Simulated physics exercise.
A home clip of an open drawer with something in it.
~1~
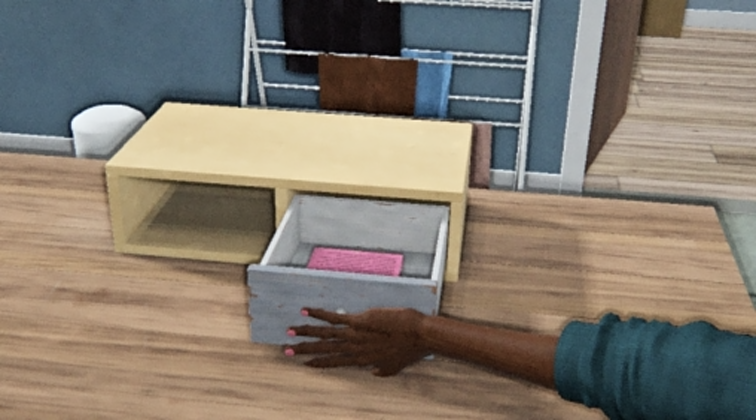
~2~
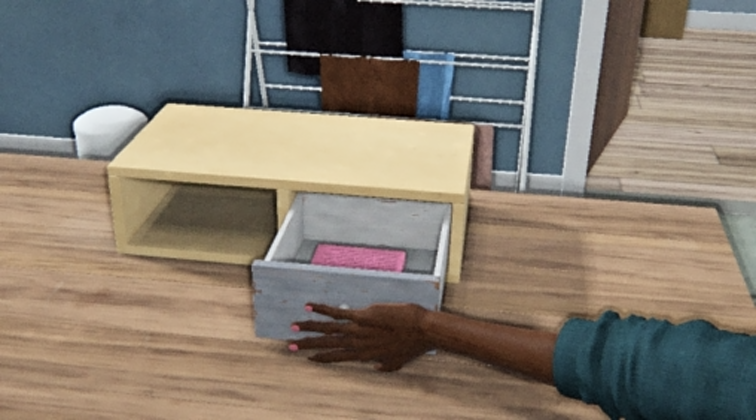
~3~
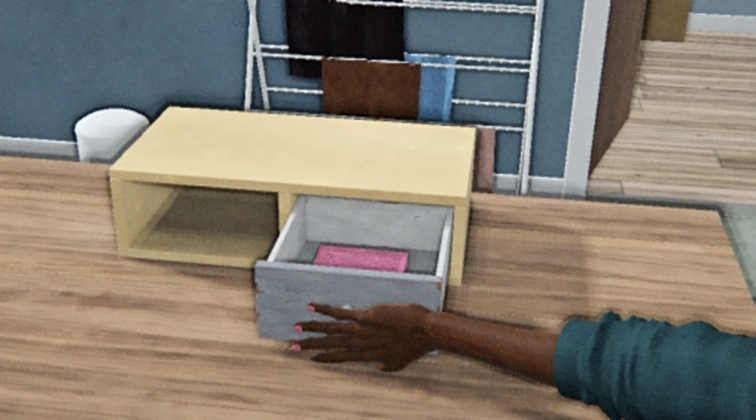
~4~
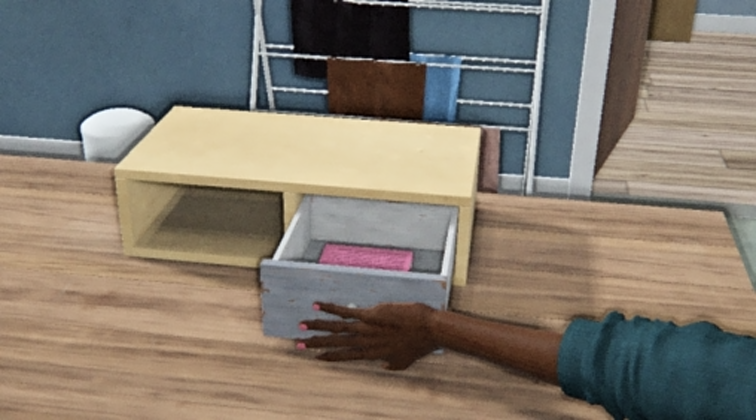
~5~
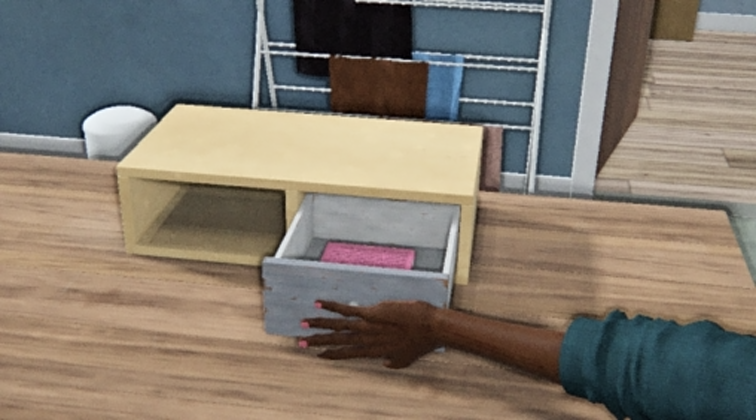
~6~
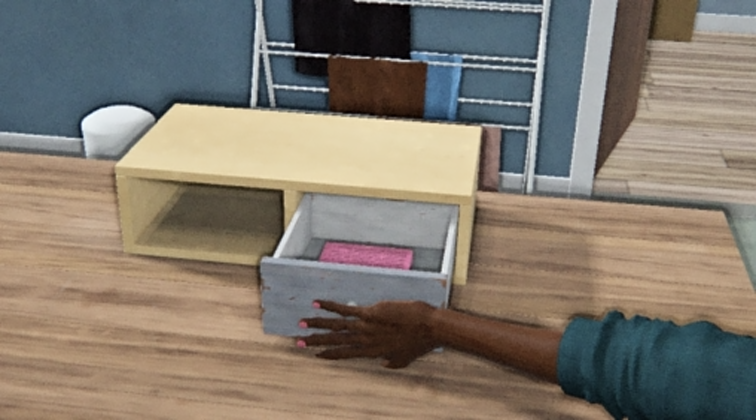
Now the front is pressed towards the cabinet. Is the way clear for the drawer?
Here the drawer shuts flush.
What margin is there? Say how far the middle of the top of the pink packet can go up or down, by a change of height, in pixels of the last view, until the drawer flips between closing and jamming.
About 44 pixels up.
Then, 0.48 s past the last view, drawer starting in.
Then, 0.82 s past the last view, drawer about half in.
Finally, the drawer goes all the way in.
